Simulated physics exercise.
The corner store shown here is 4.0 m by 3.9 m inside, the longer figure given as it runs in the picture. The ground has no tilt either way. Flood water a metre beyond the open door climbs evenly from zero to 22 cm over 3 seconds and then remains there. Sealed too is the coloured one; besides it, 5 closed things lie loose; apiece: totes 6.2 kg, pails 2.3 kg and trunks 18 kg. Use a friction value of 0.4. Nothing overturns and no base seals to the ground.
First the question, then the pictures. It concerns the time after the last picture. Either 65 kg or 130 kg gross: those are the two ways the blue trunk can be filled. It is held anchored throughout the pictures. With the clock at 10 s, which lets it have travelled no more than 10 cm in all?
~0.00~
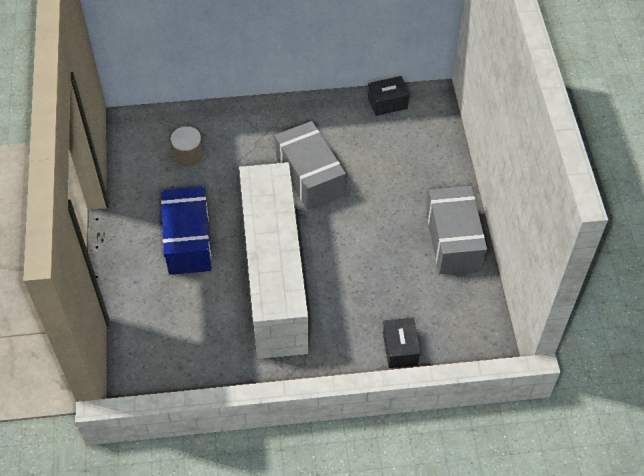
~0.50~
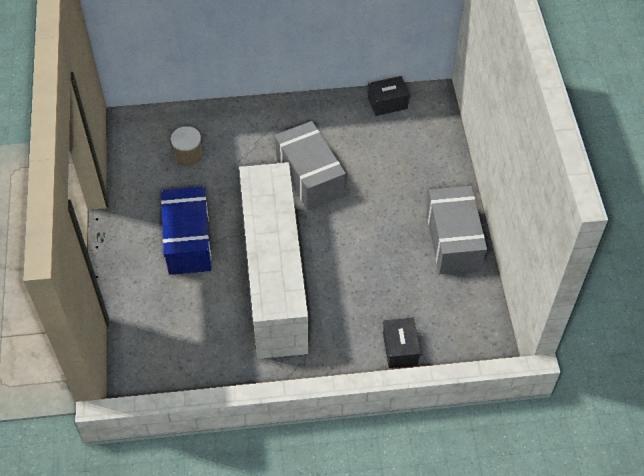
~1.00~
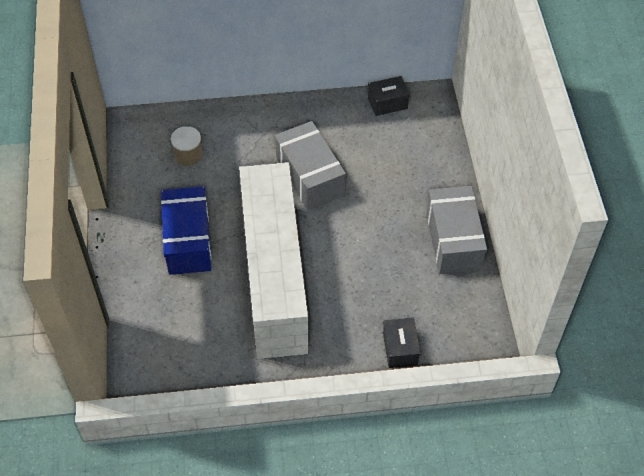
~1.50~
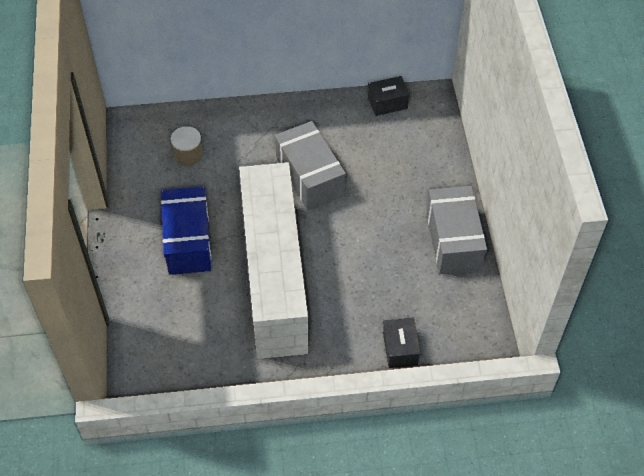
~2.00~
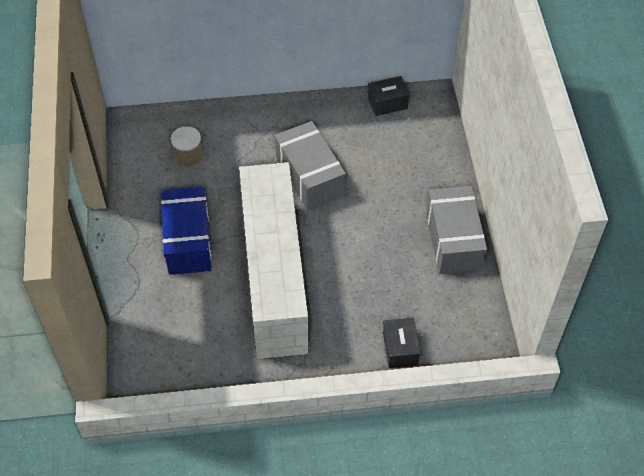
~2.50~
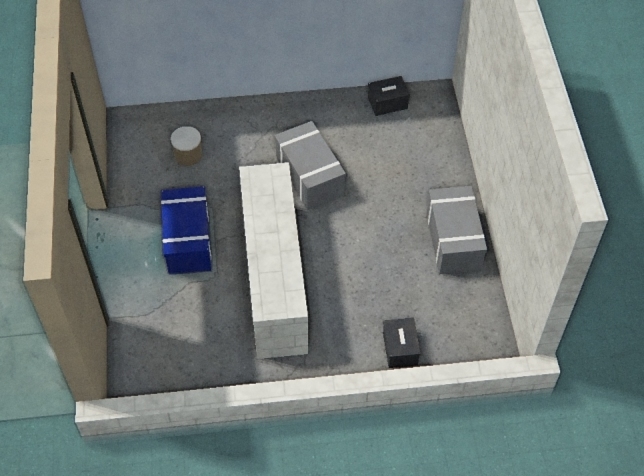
Just the heavier choice passes.
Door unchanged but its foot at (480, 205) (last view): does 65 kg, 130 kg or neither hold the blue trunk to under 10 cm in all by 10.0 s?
There even the lighter works.
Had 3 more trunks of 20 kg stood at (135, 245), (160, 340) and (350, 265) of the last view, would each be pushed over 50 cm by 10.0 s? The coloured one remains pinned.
Listed in turn, they go over the bar, over the bar, beneath the bar.
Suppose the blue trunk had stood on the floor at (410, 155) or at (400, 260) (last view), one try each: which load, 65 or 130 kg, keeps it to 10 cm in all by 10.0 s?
Log: Try 1 the lighter pick works; try 2 the lighter pick works.
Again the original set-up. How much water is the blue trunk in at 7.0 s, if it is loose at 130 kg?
Something like 9 centimetres.
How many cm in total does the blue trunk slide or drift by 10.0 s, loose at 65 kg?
Around 40 cm in total.
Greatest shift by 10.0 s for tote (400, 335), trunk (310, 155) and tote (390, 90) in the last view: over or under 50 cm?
In that order: More, less, past it.
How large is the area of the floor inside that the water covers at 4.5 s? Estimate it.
Around 6.5 m2 of it.
After 3.5 s the blue trunk would be 5 cm from its start with 65 kg and 0 cm from its start with 130 kg; 8 cm of water round it then.
After 4.5 s the blue trunk would be 34 cm from its start with 65 kg and 0 cm from its start with 130 kg; 8 cm of water round it then.
After 7.0 s the blue trunk would be 34 cm from its start with 65 kg and 0 cm from its start with 130 kg; 9 cm of water round it then.
After 10.0 s the blue trunk would be 35 cm from its start with 65 kg and 0 cm from its start with 130 kg; 11 cm of water round it then.
